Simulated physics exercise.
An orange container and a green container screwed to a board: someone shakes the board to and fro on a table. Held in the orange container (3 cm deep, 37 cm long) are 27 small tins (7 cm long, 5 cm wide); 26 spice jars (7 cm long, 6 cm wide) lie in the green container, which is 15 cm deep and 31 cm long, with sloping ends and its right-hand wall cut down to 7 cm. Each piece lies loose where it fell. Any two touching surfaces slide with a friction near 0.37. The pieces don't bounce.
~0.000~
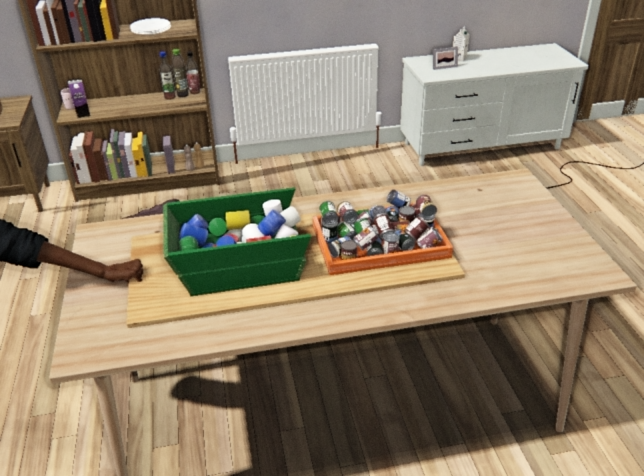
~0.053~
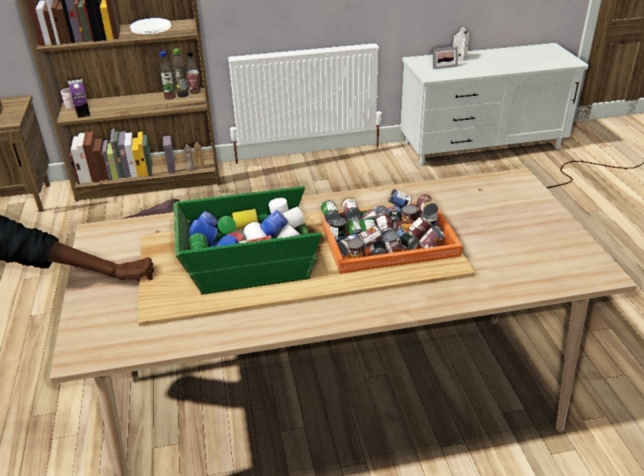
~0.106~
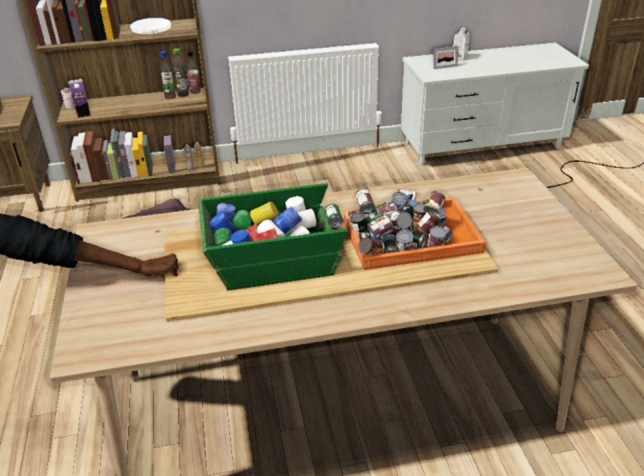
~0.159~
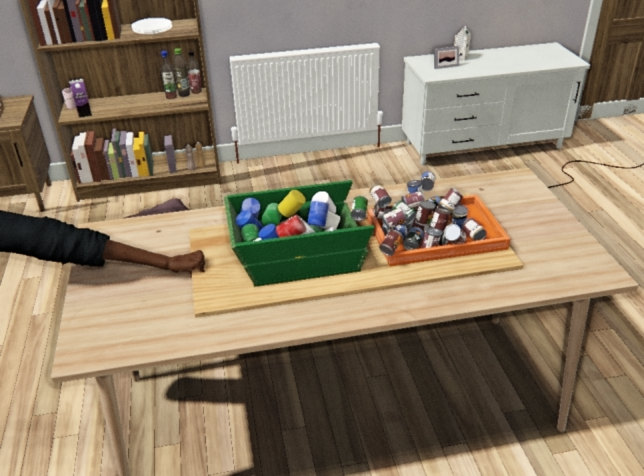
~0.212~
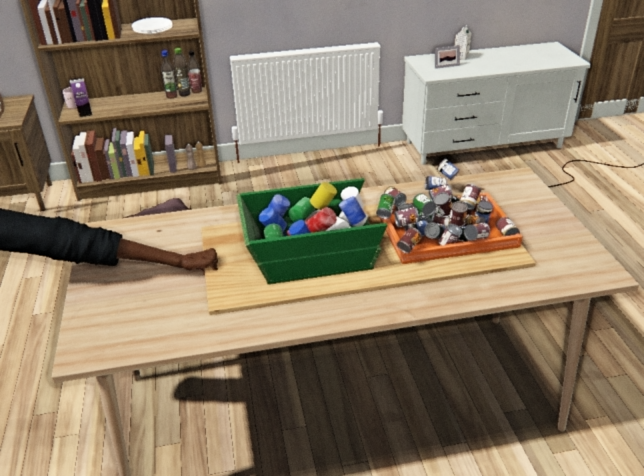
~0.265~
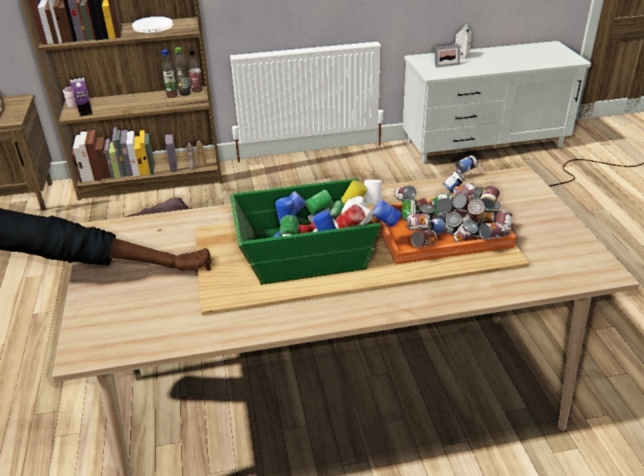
On a wooden table, a hand slides a board rightward, then slightly back, jostling small containers in green and orange bins.
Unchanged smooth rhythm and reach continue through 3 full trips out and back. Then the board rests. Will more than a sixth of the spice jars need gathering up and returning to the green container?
The spill ends up larger than a sixth.
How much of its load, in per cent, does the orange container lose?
The orange container comes in at 90 in a hundred.
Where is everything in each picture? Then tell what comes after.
In the first picture (places track the rim corner closest to us here), green container (168, 254); orange container (333, 263); 0 cm along; all still inside.
Green container (179, 253); orange container (344, 261); 3 cm along, in the second picture.
Green container (206, 249); orange container (368, 257); 11 cm along; 1 out, the lowest tin at (334, 215), in the third picture.
Green container (235, 245); orange container (394, 254); 19 cm along; 2 out, the lowest tin at (428, 181), in the fourth picture.
Green container (249, 243); orange container (406, 252); 23 cm along; 3 out, the lowest tin at (448, 170), in the fifth picture.
Green container (242, 243); orange container (400, 252); 21 cm along; 5 out, the lowest tin at (467, 165), in the sixth picture.
After 0.51 s, the orange container is down by 15 of 27 and the green container is down by 7 of 26.
After 0.82 s, the orange container is down by 18 of 27 and the green container is down by 11 of 26.
After 1.26 s, the orange container is down by 23 of 27 and the green container is down by 16 of 26.
When it is over (at 1.82 s), the orange container is down by 24 of 27 and the green container is down by 16 of 26. Asked share, 16 of 26, 62 per cent.
